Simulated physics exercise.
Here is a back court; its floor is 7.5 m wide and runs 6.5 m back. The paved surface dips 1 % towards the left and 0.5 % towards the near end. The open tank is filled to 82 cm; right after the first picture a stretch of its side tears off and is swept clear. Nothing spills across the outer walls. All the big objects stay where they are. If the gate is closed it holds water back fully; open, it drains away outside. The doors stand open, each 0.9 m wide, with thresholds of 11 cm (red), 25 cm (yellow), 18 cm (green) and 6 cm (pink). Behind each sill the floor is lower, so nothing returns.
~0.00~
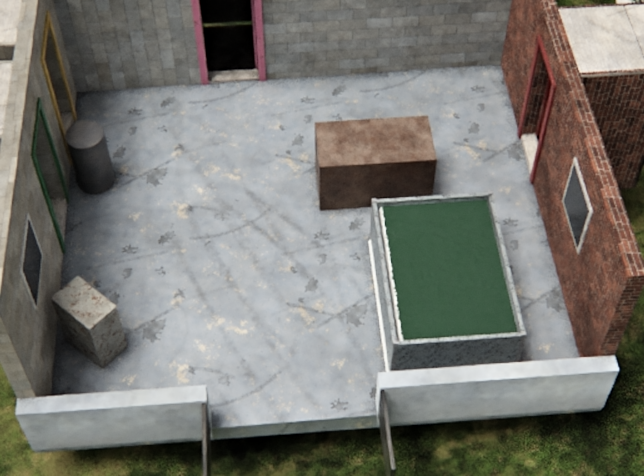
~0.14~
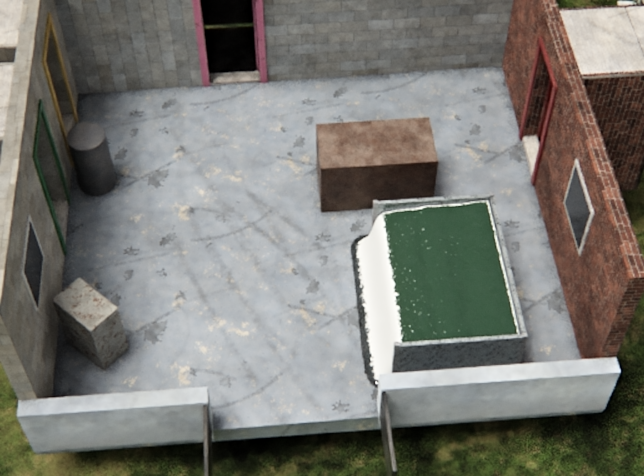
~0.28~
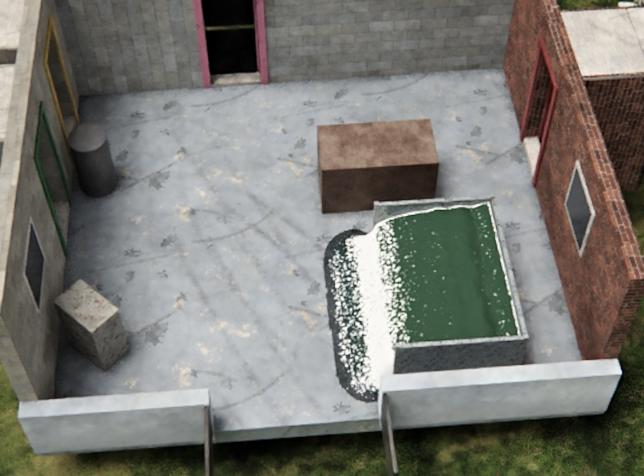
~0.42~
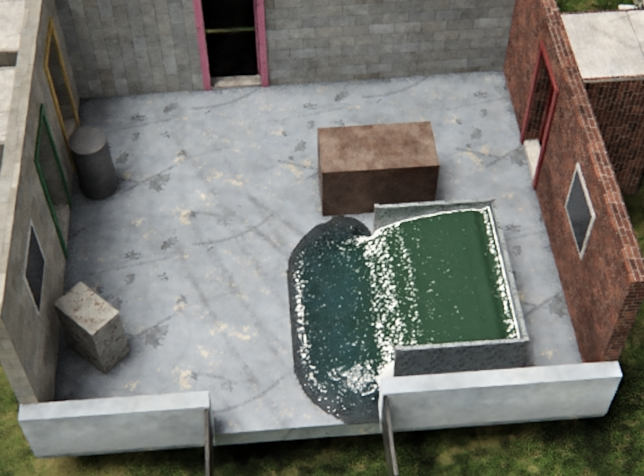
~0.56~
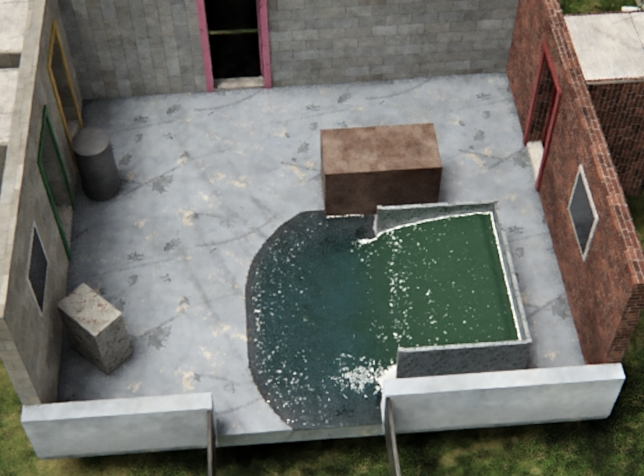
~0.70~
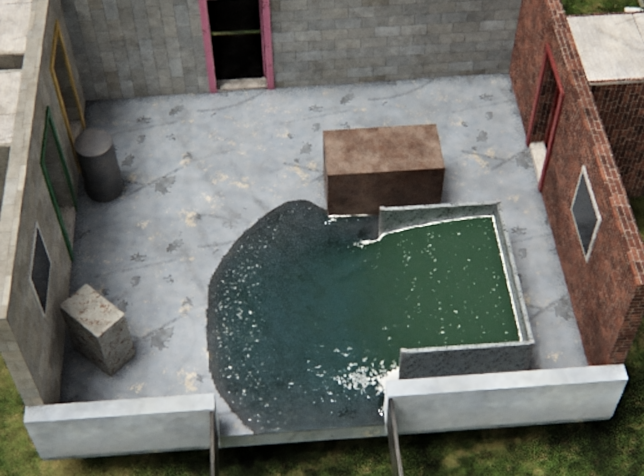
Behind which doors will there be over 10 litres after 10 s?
Door by door: At the red door it stays under the limit; at the yellow door it keeps below the limit; at the green door it exceeds the limit; at the pink door it exceeds the limit.
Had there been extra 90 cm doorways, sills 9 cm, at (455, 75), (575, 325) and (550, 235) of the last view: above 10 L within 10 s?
In turn: Under, under, below.
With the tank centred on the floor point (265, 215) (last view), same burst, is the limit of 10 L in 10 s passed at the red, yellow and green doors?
Against that limit: Red not over, yellow over, green above.
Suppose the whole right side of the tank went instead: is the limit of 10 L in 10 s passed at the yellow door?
Then: Yellow not over.
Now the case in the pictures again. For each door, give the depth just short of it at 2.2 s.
In cm: Red 0, yellow 0, green 27, pink 0.
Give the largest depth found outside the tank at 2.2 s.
Up to some 60 cm.
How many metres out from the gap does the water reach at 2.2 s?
Roughly 5.8 m.
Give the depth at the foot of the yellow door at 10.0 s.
About 7.5 cm.
After 1.4 s water covers 45 % of the floor and is deepest (44 cm) near (69, 304); red door not reached, yellow door not reached, green door not reached, pink door not reached.
After 2.2 s water covers 50 % of the floor and is deepest (60 cm) near (77, 354); red door not reached, yellow door not reached, green door 27 cm at the sill, 6 L in, pink door not reached.
After 3.5 s water covers 55 % of the floor and is deepest (36 cm) near (76, 365); red door not reached, yellow door 6 cm at the sill, 0 L in, green door 28 cm at the sill, 56 L in, pink door not reached.
After 6.0 s water covers 75 % of the floor and is deepest (16 cm) near (80, 171); red door not reached, yellow door 13 cm at the sill, 0 L in, green door 13 cm at the sill, 81 L in, pink door 13 cm at the sill, 21 L in.
After 10.0 s water covers 95 % of the floor and is deepest (9 cm) near (62, 387); red door 6 cm at the sill, 0 L in, yellow door 7 cm at the sill, 0 L in, green door 8 cm at the sill, 81 L in, pink door 8 cm at the sill, 79 L in.
